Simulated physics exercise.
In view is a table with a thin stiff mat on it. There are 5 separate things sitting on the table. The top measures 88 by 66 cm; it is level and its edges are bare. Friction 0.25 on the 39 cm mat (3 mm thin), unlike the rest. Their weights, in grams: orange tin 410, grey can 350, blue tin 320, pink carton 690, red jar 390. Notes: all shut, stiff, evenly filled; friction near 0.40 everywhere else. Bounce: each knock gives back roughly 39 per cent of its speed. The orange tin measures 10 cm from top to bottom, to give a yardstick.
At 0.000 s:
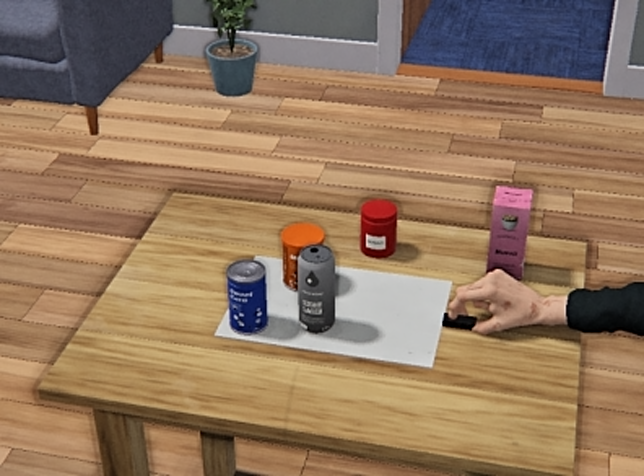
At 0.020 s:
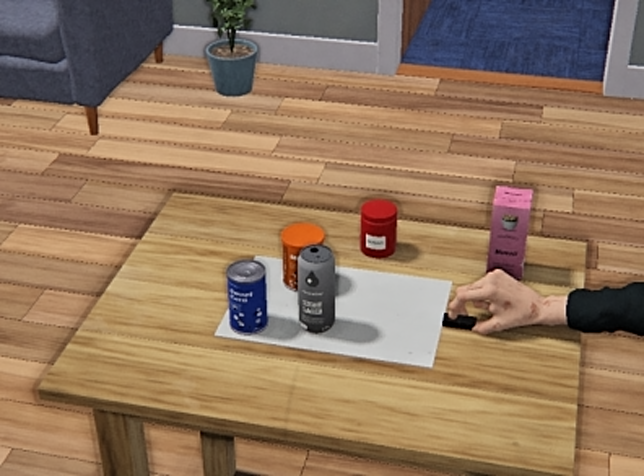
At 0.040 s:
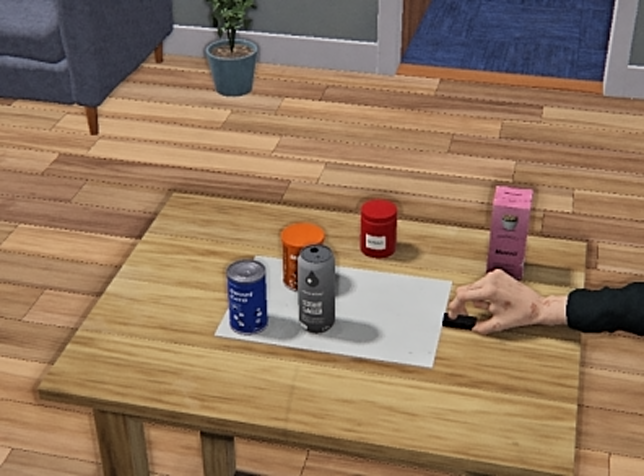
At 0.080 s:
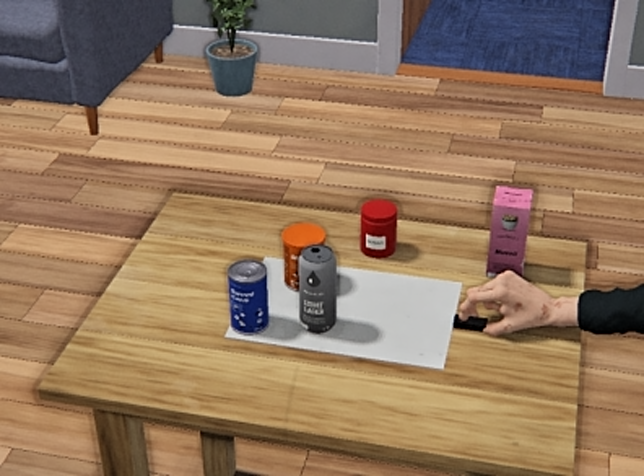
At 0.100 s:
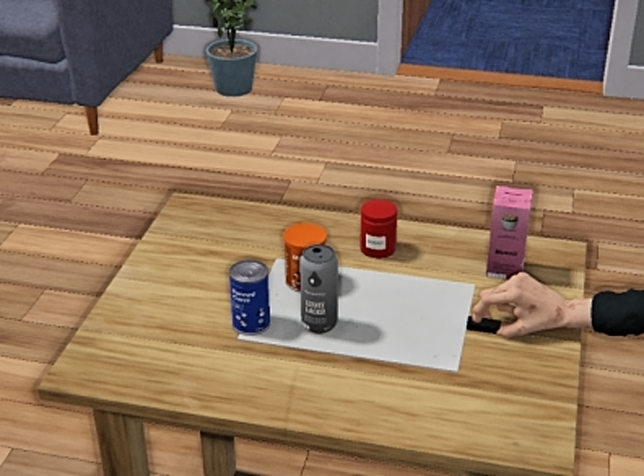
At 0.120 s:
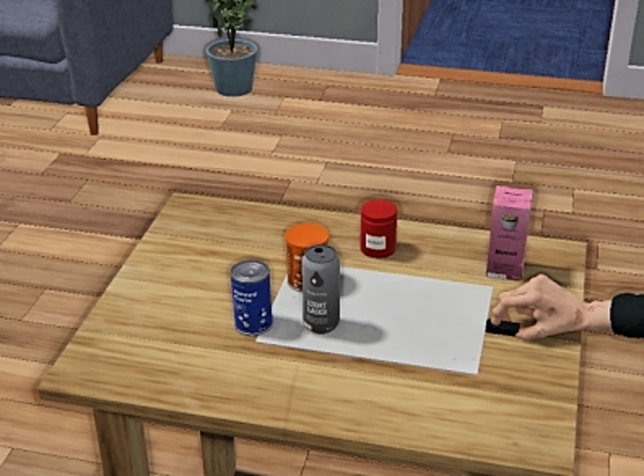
A hand holds still, then pulls a white mat right beneath three containers that barely shift.
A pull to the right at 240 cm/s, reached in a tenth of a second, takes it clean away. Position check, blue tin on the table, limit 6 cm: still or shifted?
It will stay about where it was.
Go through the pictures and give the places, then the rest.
Mat out by 0 cm; blue tin (248, 297); orange tin (303, 258), in the first frame.
Mat out by 0 cm; pink carton (509, 234); red jar (379, 229), in the second frame.
Mat out by 0 cm; orange tin (303, 258); grey can (317, 290), in the third frame.
Mat out by 2 cm; pink carton (509, 234); red jar (379, 229), in the fourth frame.
Mat out by 4 cm; orange tin (306, 258); grey can (319, 290), in the fifth frame.
Mat out by 8 cm; blue tin (252, 298); pink carton (509, 234), in the sixth frame.
By 0.22 s, mat out by 31 cm; blue tin 2 cm from its spot near (258, 300); grey can 3 cm from its spot; orange tin 3 cm from its spot.
By 0.32 s, mat out by 55 cm; blue tin 2 cm from its spot near (258, 300); grey can tilted 4°; orange tin 3 cm from its spot.
By 0.42 s, mat out by 79 cm; blue tin 2 cm from its spot near (258, 300); grey can 3 cm from its spot; orange tin 3 cm from its spot.
When it is over (1.0 s), all 5 within 6 cm of the start. End places, in pixels of the last picture, blue tin near (258, 300).
